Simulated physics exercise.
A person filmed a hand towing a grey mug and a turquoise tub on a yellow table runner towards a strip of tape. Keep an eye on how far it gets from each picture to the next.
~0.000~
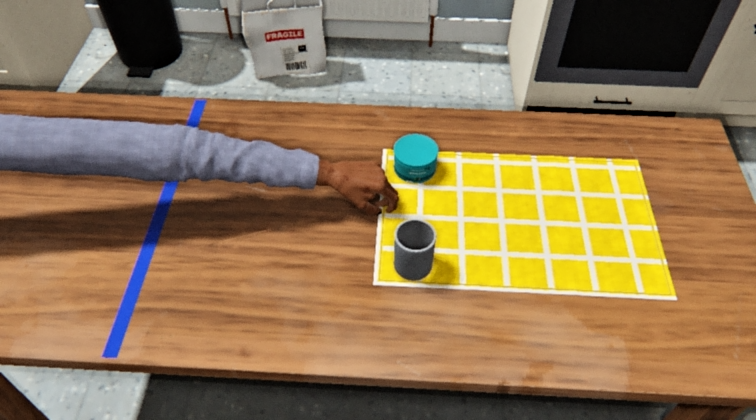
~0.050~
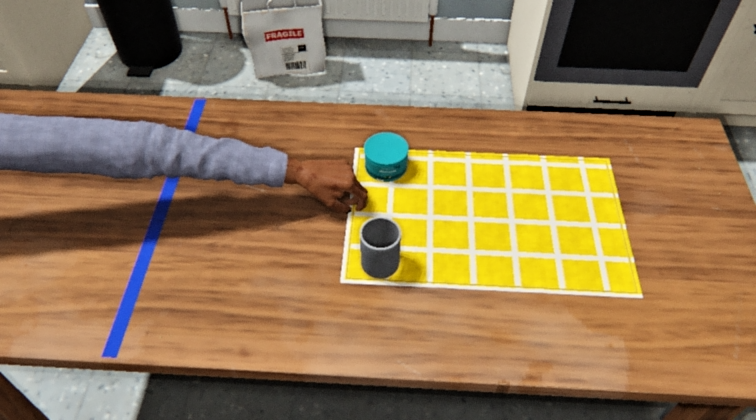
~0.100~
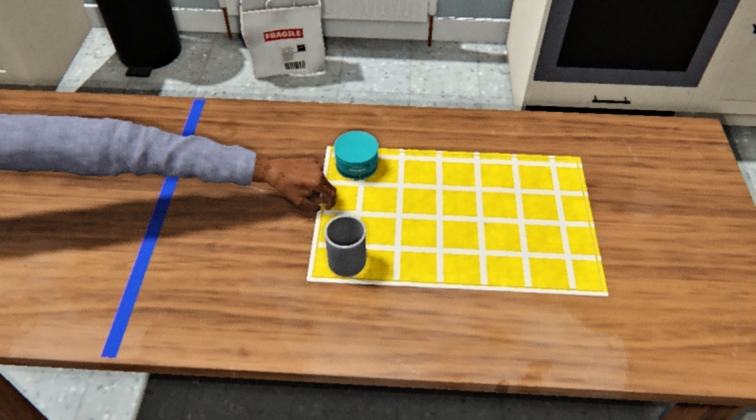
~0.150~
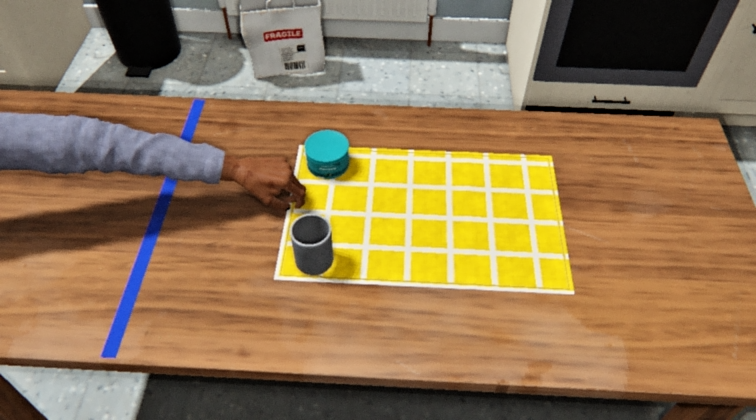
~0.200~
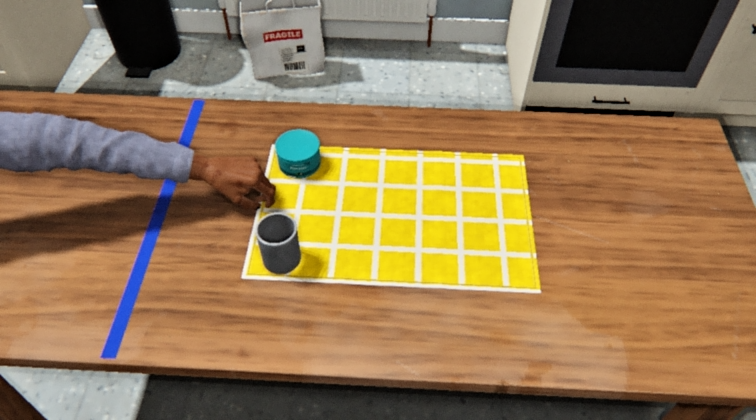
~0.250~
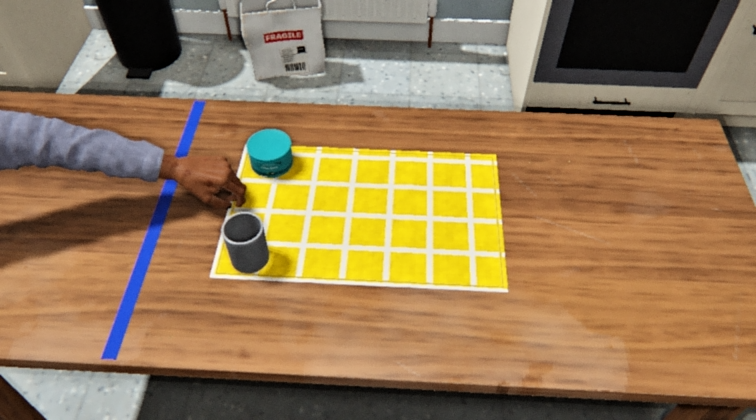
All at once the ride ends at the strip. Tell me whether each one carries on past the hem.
The grey mug carries on past it. The turquoise tub carries on past it.
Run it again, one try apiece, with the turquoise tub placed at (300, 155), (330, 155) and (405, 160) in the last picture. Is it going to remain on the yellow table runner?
Results per try: First, the object tumbles off; second, the object tumbles off; third, the object does not fall.
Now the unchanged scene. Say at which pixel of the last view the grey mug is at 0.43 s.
At that time it is at about pixel (133, 239).
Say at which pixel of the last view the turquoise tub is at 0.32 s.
Near pixel (230, 152).
After 0.32 s, hem short of the tape; grey mug on the cloth near (200, 242); turquoise tub on the cloth near (230, 152).
After 0.43 s, hem at the tape; grey mug ahead of the hem near (133, 239); turquoise tub ahead of the hem near (173, 150).
In the end, hem at the tape; grey mug ahead of the hem near (36, 236); turquoise tub ahead of the hem near (90, 148). The grey mug shoots off the front and the turquoise tub slides clear of the cloth.
